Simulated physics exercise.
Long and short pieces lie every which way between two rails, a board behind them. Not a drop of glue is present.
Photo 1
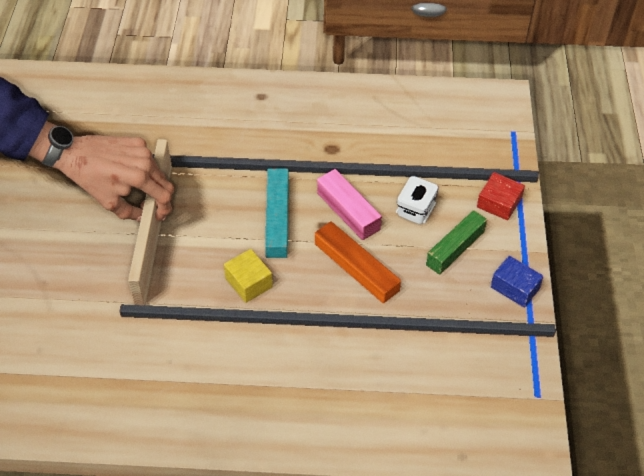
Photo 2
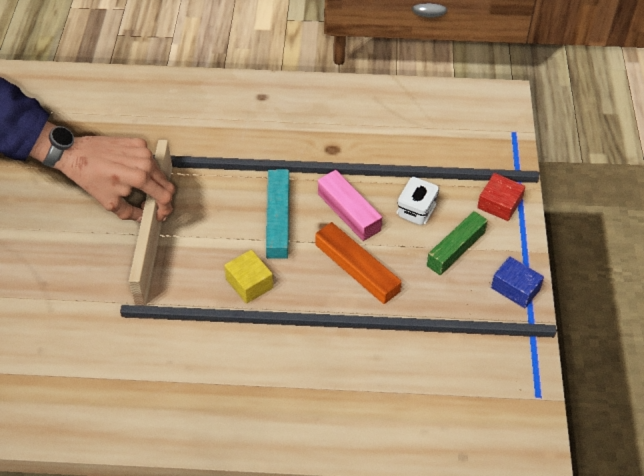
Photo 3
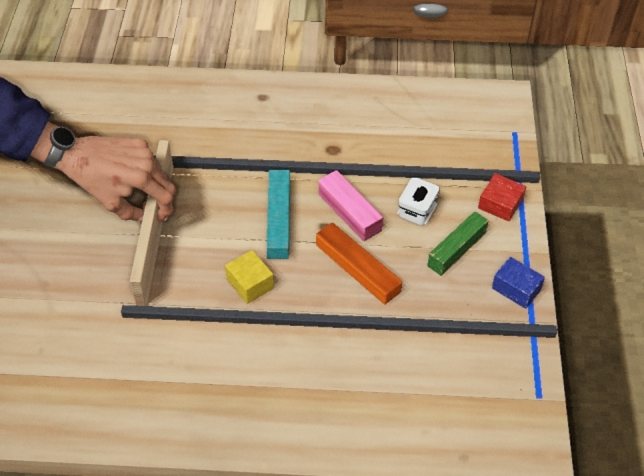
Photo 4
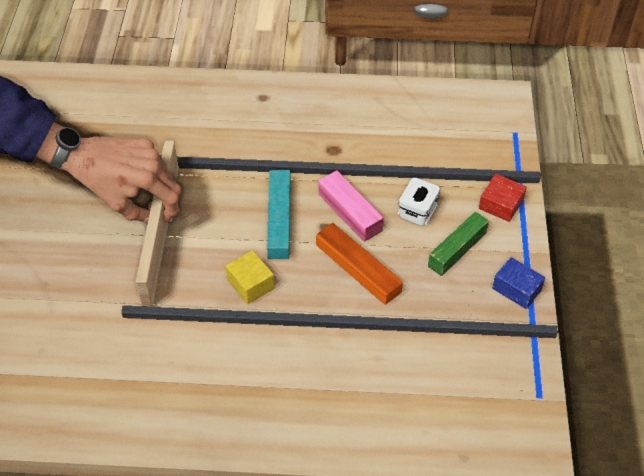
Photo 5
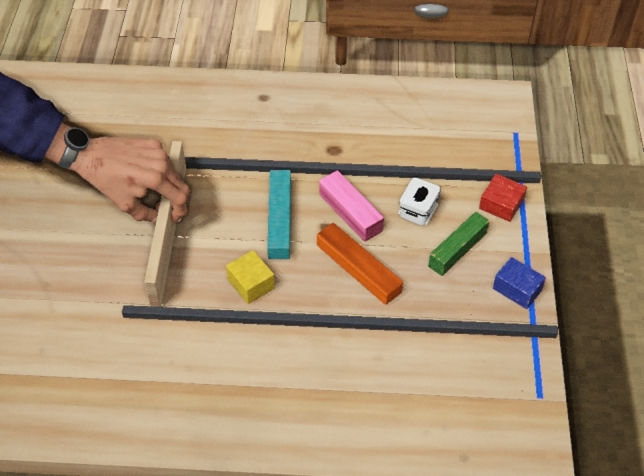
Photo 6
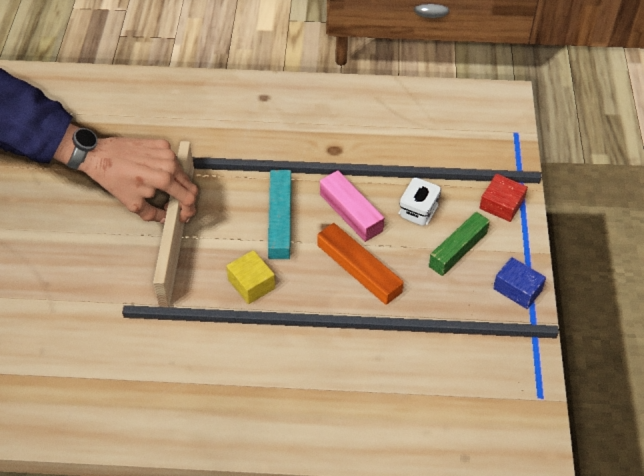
A hand slides a wooden board slightly right between two rails, behind scattered colourful blocks.
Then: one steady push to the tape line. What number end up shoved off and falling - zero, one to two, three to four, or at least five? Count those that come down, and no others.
The count is at least five.
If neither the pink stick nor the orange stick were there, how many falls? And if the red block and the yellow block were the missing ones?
4 and 5.
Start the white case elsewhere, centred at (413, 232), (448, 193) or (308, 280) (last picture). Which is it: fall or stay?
The white case drops off; falls; is lost.
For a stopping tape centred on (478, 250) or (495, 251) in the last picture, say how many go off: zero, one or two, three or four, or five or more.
Three or four; three to four.
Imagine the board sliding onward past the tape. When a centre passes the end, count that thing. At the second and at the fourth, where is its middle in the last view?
At (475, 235) for the second, at (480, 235) for the fourth.
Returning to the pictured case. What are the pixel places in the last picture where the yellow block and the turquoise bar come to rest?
The yellow block ends at (550, 300) and the turquoise bar at (537, 224).
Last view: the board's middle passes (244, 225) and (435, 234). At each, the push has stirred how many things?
I make it 1 at the first spot and 8 at the other.
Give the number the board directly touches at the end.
My count gives 2.
Soon after, none off yet; blue block at rest near (519, 283); red block at rest near (503, 198); green bar at rest near (460, 243).
Then, none off yet; blue block at rest near (519, 283); red block at rest near (503, 198); green bar at rest near (463, 243).
Further on, none off yet; blue block moved about its own width near (556, 292); red block tipped well over near (567, 208); green bar moved about its own width near (551, 246).
At rest, the number that fall off is five or more; fallen, pink stick, orange stick, white case, green bar, red block and blue block.
